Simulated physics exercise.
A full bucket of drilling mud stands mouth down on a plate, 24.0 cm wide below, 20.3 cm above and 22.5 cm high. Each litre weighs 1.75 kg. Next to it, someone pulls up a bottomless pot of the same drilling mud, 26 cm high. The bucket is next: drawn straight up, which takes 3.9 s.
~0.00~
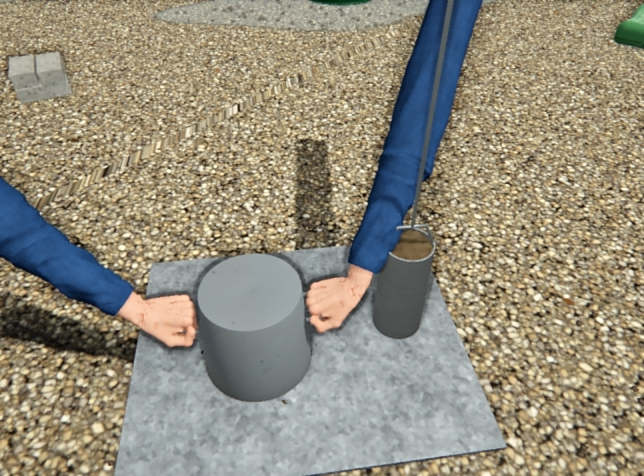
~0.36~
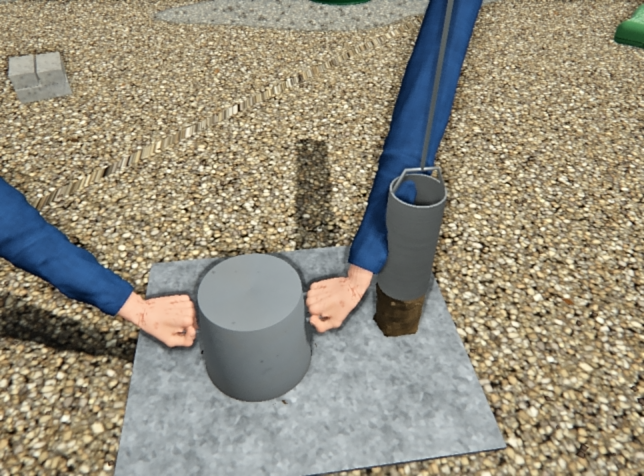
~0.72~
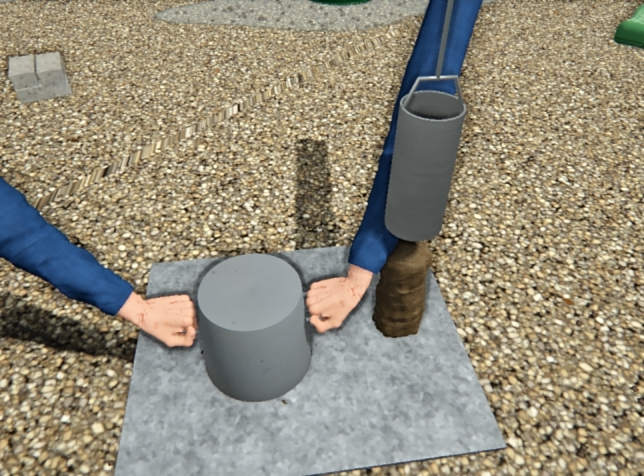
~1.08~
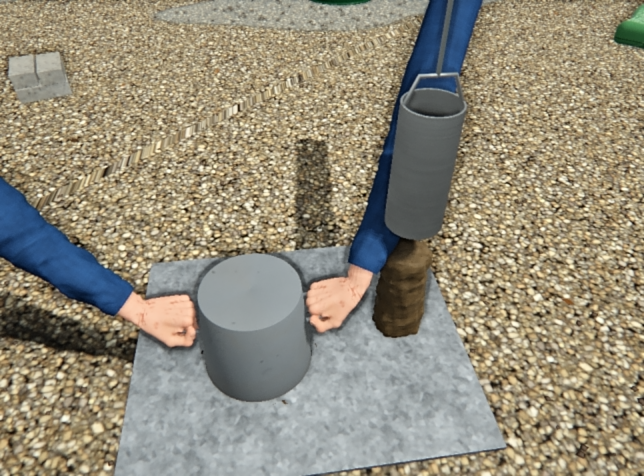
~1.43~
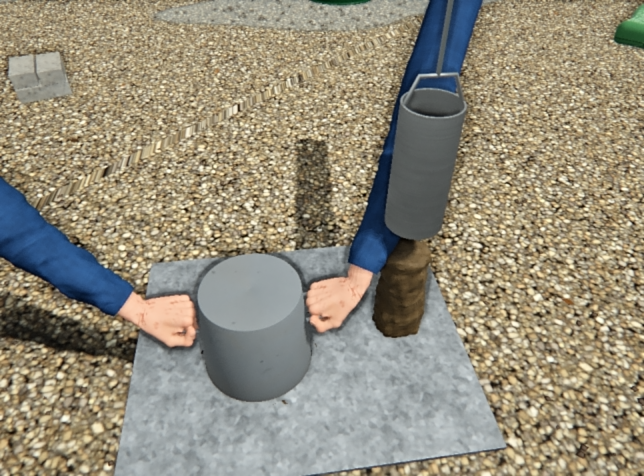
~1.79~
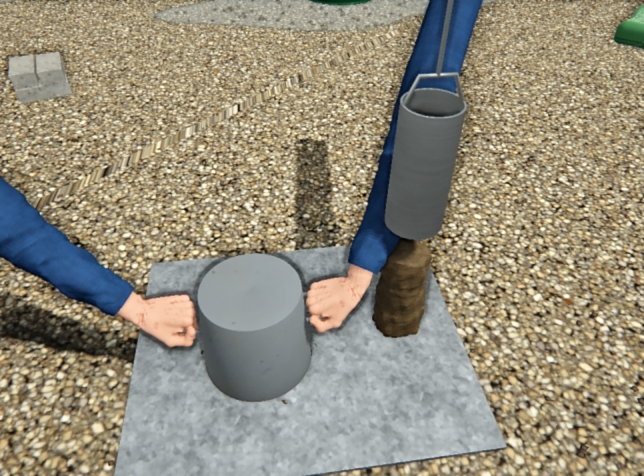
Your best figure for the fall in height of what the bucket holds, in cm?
0 centimetres.
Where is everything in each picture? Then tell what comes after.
In the first picture, middle of the pot's mouth at (409, 244), still down; middle of the bucket's top at (250, 290), not yet moved.
In the second picture, middle of the pot's mouth at (418, 191), raised 14 cm; middle of the bucket's top at (250, 290), not yet moved.
In the third picture, middle of the pot's mouth at (433, 106), raised 32 cm; the heap from the pot 25 cm high and 12 cm wide, top at (408, 250); middle of the bucket's top at (250, 290), not yet moved.
In the fourth picture, middle of the pot's mouth at (433, 104), raised 33 cm; the heap from the pot 25 cm high and 12 cm wide, top at (408, 250); middle of the bucket's top at (250, 290), not yet moved.
In the fifth picture, middle of the pot's mouth at (433, 104), raised 33 cm; the heap from the pot 24 cm high and 12 cm wide, top at (408, 251); middle of the bucket's top at (250, 290), not yet moved.
In the sixth picture, middle of the pot's mouth at (433, 104), raised 33 cm; the heap from the pot 24 cm high and 12 cm wide, top at (408, 251); middle of the bucket's top at (250, 290), not yet moved.
By 2.8 s, the bucket is up 5.6 cm; the drilling mud has come down 0.1 cm to 22 cm and is 24 cm wide.
By 3.7 s, the bucket is up 14 cm; the drilling mud has come down 0.1 cm to 22 cm and is 24 cm wide.
By 4.7 s, the bucket is up 23 cm; the drilling mud has come down 0.1 cm to 22 cm and is 24 cm wide.
By 5.9 s, the bucket is clear; the drilling mud has come down 0.1 cm to 22 cm and is 24 cm wide.
By 6.3 s, at rest, the bucket is clear; the drilling mud has come down 0.1 cm to 22 cm and is 24 cm wide.
